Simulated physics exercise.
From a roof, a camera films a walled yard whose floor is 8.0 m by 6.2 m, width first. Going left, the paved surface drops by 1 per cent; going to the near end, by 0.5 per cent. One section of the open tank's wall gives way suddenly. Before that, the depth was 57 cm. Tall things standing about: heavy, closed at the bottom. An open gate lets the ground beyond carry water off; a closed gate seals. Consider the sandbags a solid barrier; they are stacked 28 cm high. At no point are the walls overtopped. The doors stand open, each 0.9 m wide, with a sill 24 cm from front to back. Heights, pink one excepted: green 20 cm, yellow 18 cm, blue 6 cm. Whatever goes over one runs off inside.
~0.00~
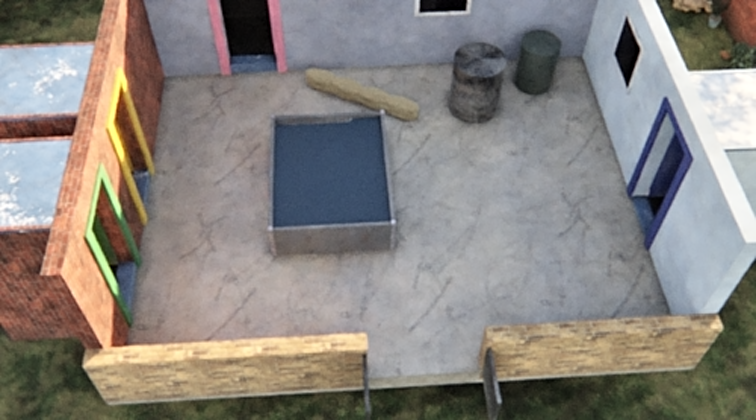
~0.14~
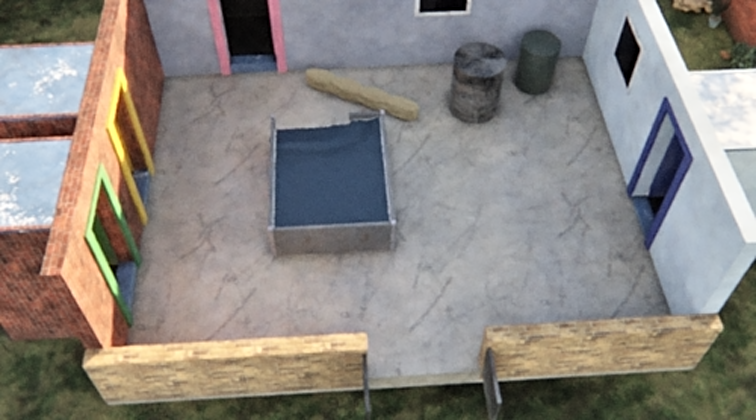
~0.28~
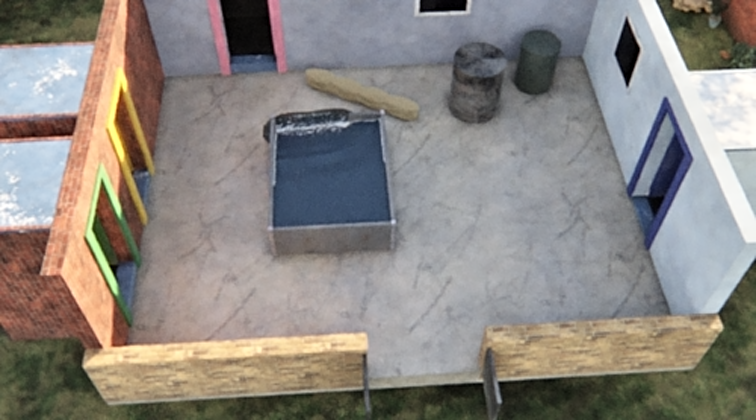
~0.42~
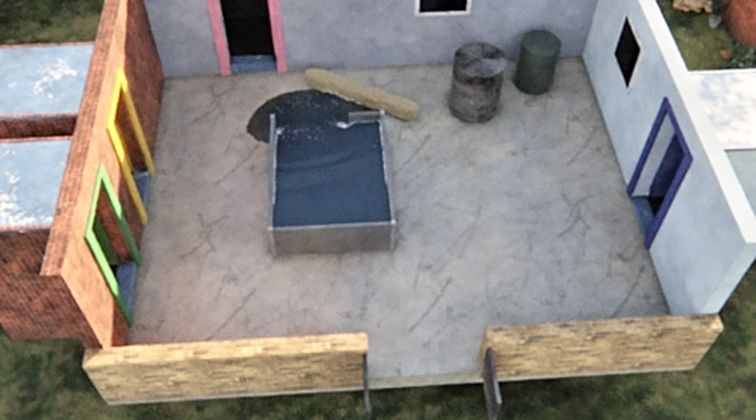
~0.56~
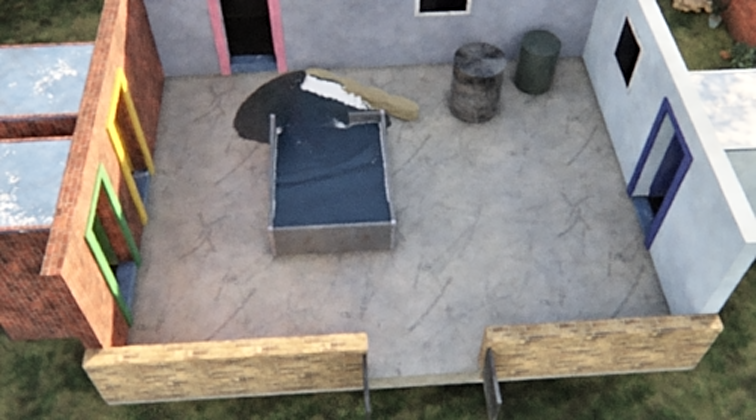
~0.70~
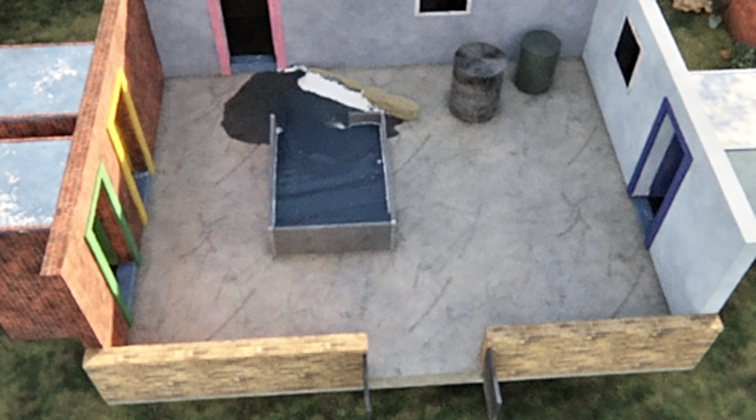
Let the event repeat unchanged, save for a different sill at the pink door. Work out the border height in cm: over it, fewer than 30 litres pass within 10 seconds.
Border at about 26 cm.
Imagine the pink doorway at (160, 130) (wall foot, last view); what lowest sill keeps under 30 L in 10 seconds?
You'd want it roughly 17 cm high.
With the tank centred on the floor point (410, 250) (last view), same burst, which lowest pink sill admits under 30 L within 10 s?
In this case, 12.0 cm or so.
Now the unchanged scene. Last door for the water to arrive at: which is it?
Blue.
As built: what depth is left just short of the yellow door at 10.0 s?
Lab note: Depth approx. 6.0 cm.
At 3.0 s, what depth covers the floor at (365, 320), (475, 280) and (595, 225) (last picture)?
Close to 0, 0 and 0 cm deep.
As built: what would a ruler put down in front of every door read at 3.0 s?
In cm: Green 0, yellow 5, blue 0, pink 26.
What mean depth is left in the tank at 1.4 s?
Around 39 cm on average.
After 1.4 s water covers 10 % of the floor, deepest (36 cm) near (319, 91); 30 cm at the pink door, 7 litres in over its 21 cm sill.
After 3.0 s water covers 30 % of the floor, deepest (38 cm) near (165, 85); 26 cm at the pink door, 69 litres in over its 21 cm sill.
After 10.0 s water covers 90 % of the floor, deepest (13 cm) near (123, 378); 8 cm at the pink door, 78 litres in over its 21 cm sill.
At the pink door as built, the water arrived by 0.8 s and peaked near 31 cm at 2.2 s.
Run again over the same 10 s with other heights there, 57 litres in over 23 cm, 9 litres over 31 cm. The limit of 30 litres is kept from about 26 cm up.
